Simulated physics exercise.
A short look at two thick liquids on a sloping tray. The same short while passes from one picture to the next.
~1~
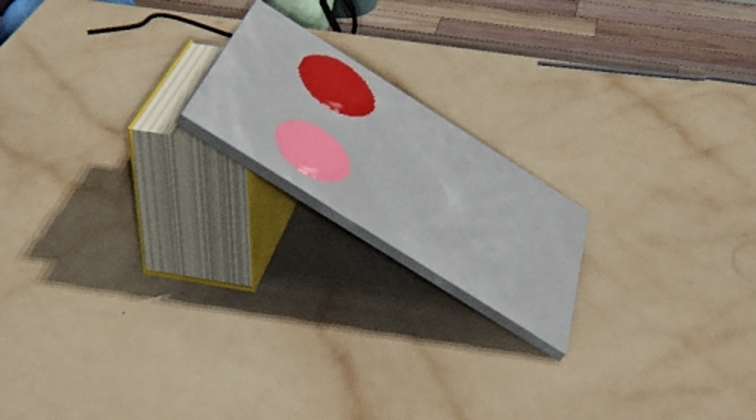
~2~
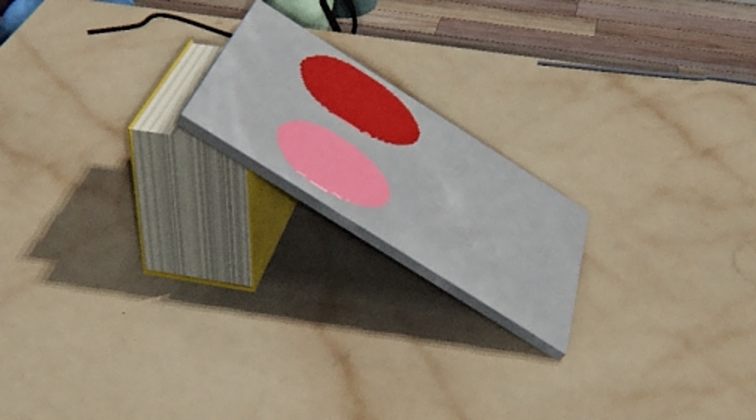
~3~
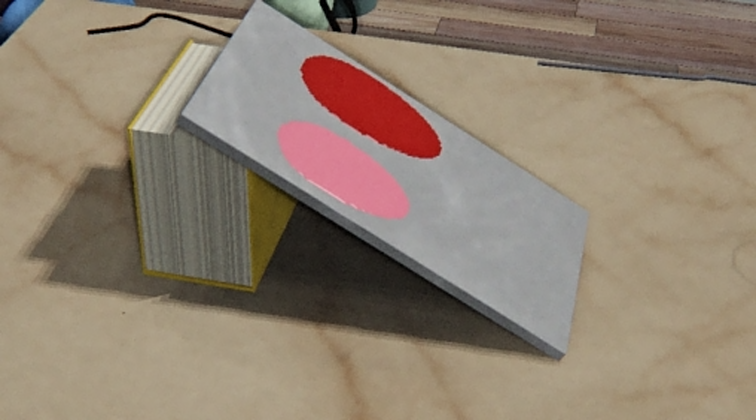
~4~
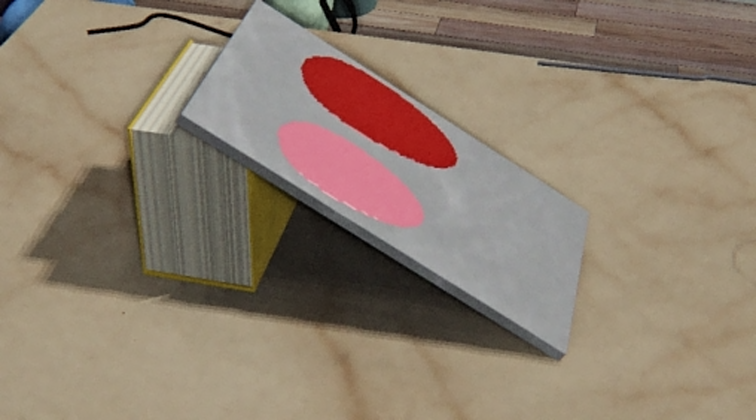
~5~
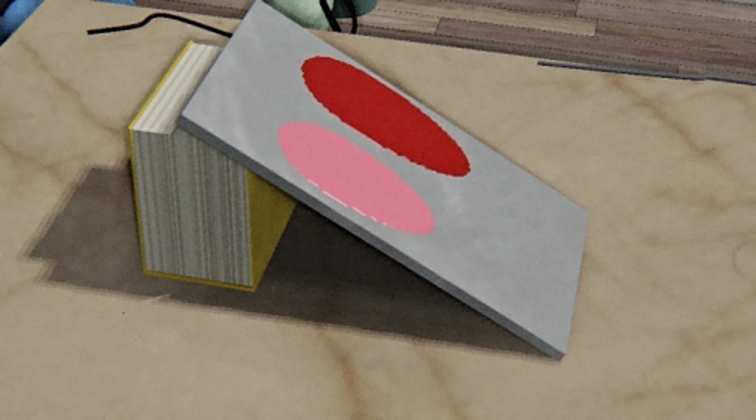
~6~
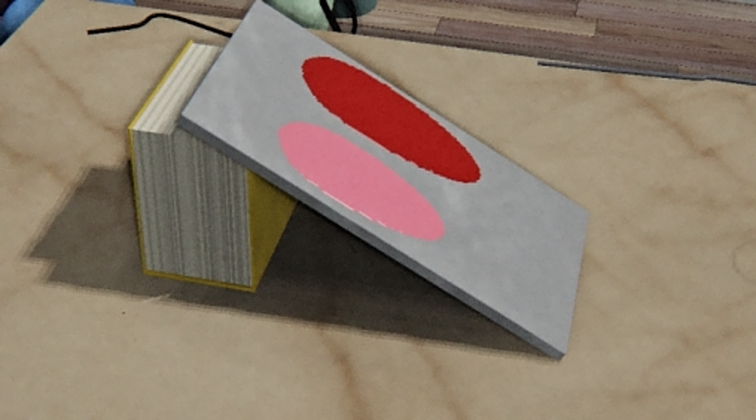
Two patches of thick paint, one red and one pink, creep side by side down a gray board propped on a thick book. They start as short ovals near the raised end, lengthen quickly toward the lower right, then stretch more slowly into long ovals, the red tip staying slightly farther right.
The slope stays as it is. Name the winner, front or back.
First at the edge is the back one.
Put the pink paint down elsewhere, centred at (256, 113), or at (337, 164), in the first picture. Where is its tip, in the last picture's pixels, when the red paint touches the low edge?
At about (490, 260), and at (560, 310).
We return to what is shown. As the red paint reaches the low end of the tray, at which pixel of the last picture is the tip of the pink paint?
Around (534, 288).
A moment on, the pink paint is three quarters of the way down; the red paint is three quarters of the way down.
Further on, the pink paint is three quarters of the way down; the red paint is close to the edge.
When it is over, the pink paint is close to the edge; the red paint is at the low edge.
